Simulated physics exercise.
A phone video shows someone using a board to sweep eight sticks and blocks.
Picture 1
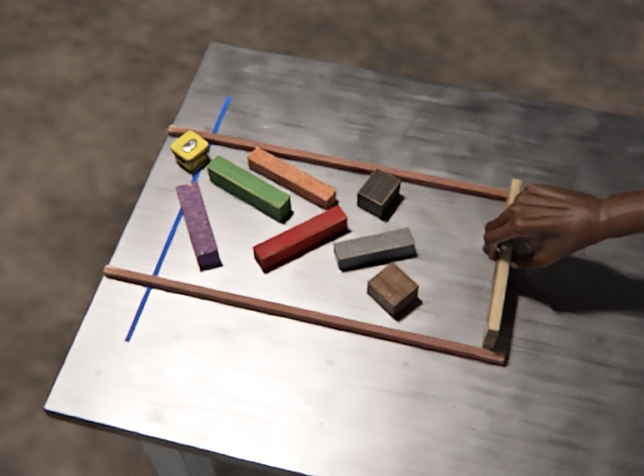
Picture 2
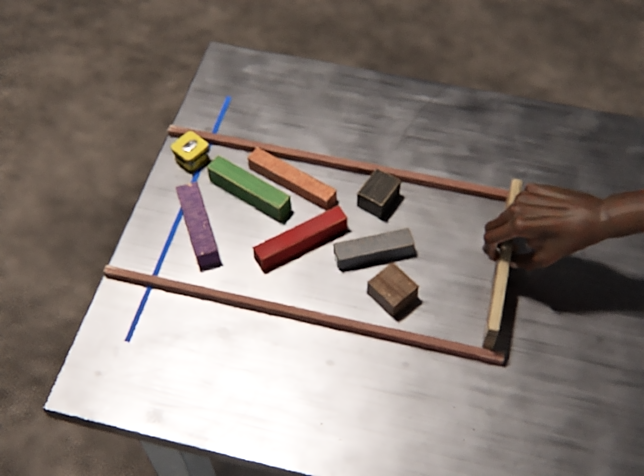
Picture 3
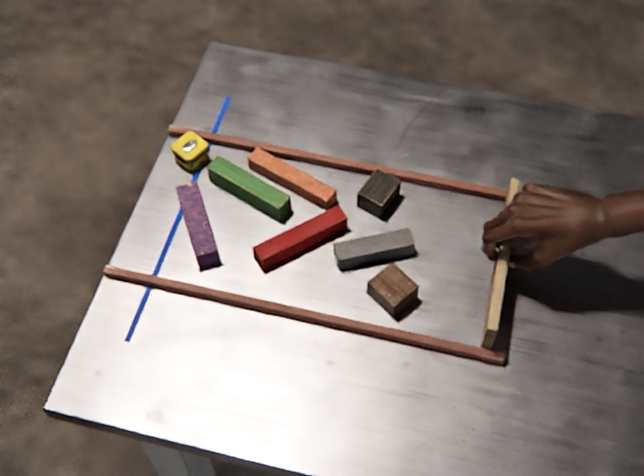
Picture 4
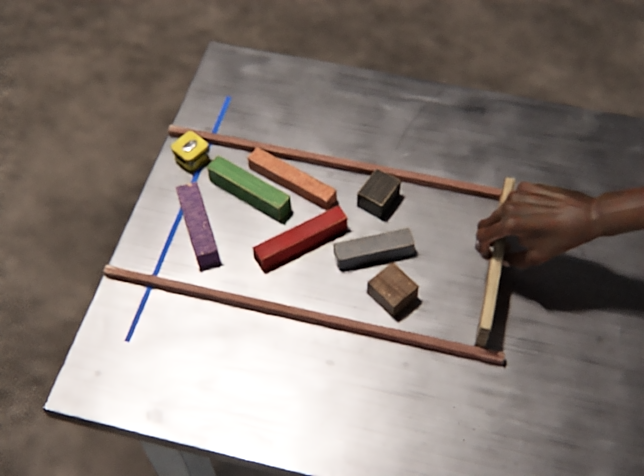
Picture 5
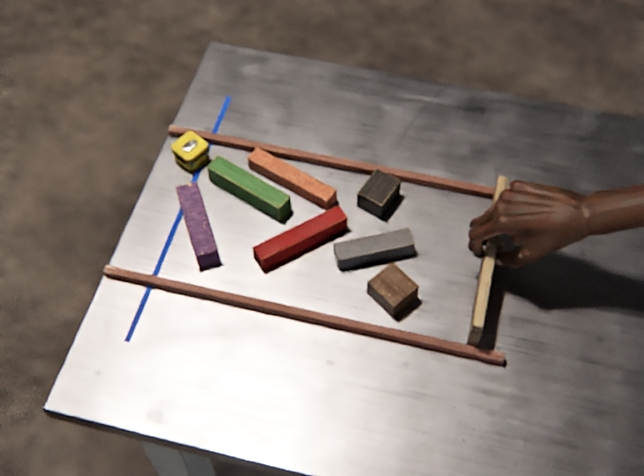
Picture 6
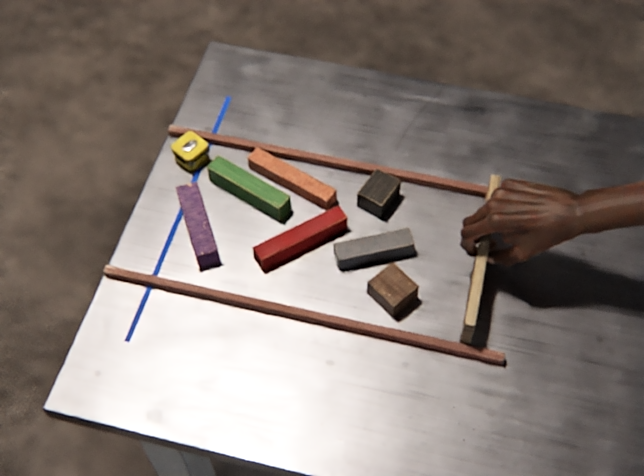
A hand held a wooden board upright at the right end of two rails and slid it slightly left, while the colored sticks and wooden blocks lying between the rails stayed still.
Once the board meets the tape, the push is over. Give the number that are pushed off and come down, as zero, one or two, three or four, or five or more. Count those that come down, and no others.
Three or four come down.
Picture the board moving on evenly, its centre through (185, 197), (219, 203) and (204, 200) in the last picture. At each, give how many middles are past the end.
Per position: 4 / 1 / 4.
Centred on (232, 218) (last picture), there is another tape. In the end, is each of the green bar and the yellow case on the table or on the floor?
As for the green bar, it is retained; as for the yellow case, it is not retained.
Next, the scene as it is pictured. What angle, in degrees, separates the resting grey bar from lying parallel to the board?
The angle comes out near 40 degrees.
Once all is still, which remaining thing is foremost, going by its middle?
Answer: The red stick.
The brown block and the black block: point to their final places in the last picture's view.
Result: One about (144, 248), other about (186, 157).
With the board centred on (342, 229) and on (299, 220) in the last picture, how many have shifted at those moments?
First position 5; second position 8.
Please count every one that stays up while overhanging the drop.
2, I think.
Soon after, none off yet; yellow case at rest near (191, 152); purple bar at rest near (198, 224); green bar at rest near (249, 188).
In the end, the number that fall off is three or four; gone, orange bar, green bar, purple bar and yellow case.
